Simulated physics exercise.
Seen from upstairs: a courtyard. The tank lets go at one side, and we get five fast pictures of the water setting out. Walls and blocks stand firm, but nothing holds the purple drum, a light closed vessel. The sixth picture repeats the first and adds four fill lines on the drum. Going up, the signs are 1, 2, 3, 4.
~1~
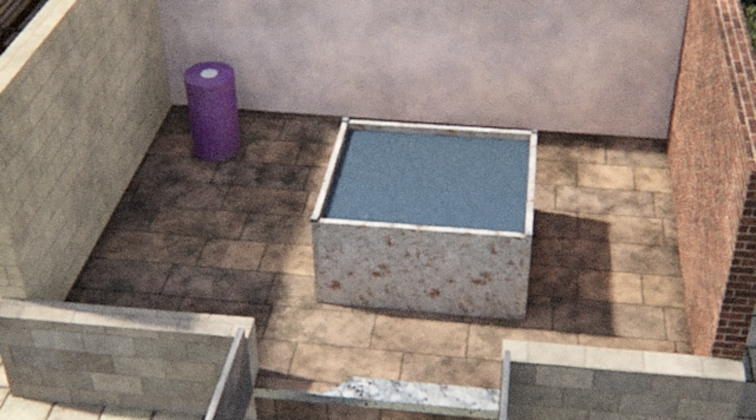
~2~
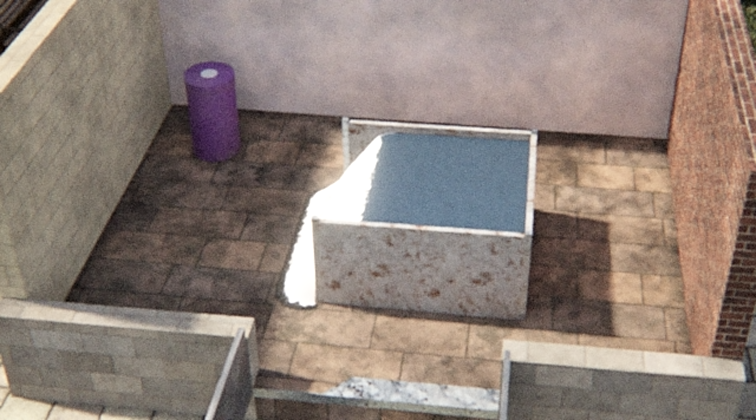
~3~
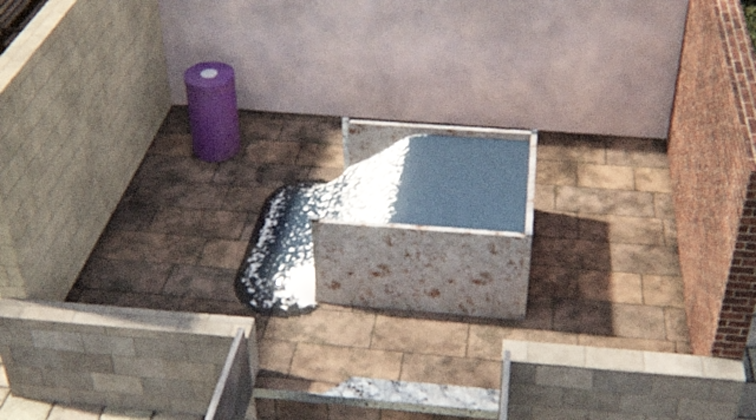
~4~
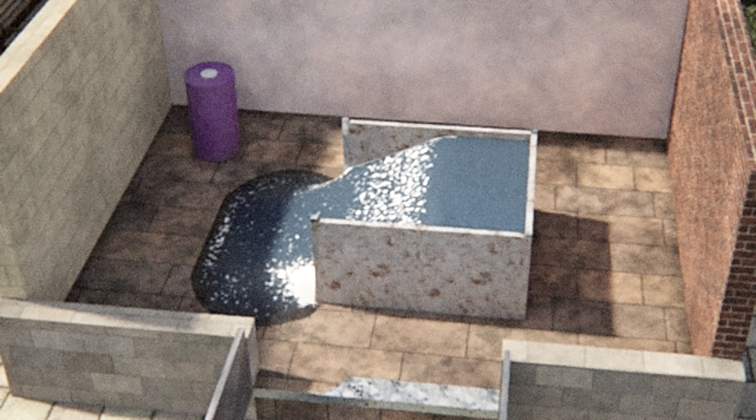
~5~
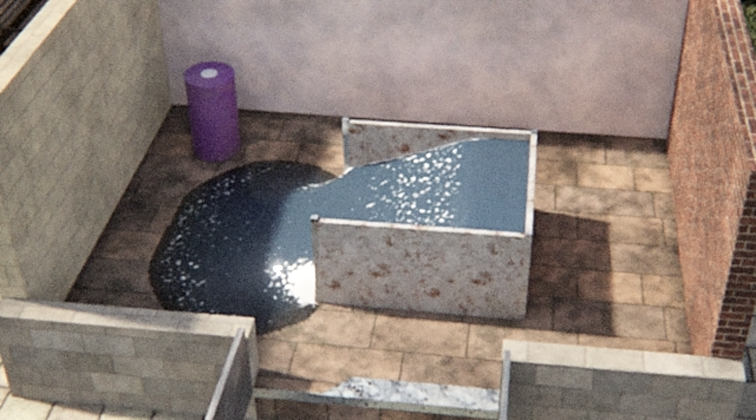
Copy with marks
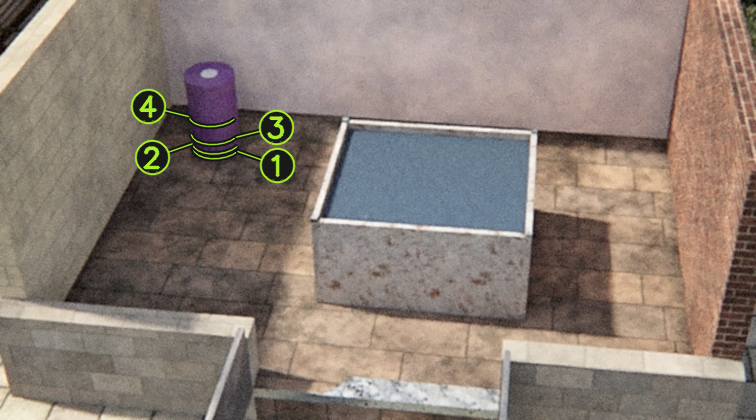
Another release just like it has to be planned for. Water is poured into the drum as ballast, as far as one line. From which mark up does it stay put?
Choose 4.
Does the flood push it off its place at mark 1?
Yes, that goes wrong.
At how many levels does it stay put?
One.
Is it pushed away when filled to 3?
Yes, it does.
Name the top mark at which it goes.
Mark 3.
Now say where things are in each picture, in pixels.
Lid of the purple drum at (209, 74); tank full, its middle at (430, 181); open gate at (377, 333), in the first frame.
In the second frame, 3 % of the ground wet, in view closest to the drum at (315, 198).
In the third frame, 8 % of the ground wet, in view closest to the drum at (294, 185).
In the fourth frame, 12 % of the ground wet, in view closest to the drum at (257, 182).
Lid of the purple drum at (209, 74); 18 % of the ground wet, in view closest to the drum at (230, 174), in the fifth frame.
On the marked copy, 1 at (211, 158); 2 at (210, 153); 3 at (209, 144); 4 at (207, 126); from the bottom up 1, 2, 3, 4.
For mark 1, it is pushed about 9 times its own width away.
For mark 2, it is pushed about 8 times its own width away.
For mark 3, it is pushed about 4 times its own width away.
For mark 4, it does not move.
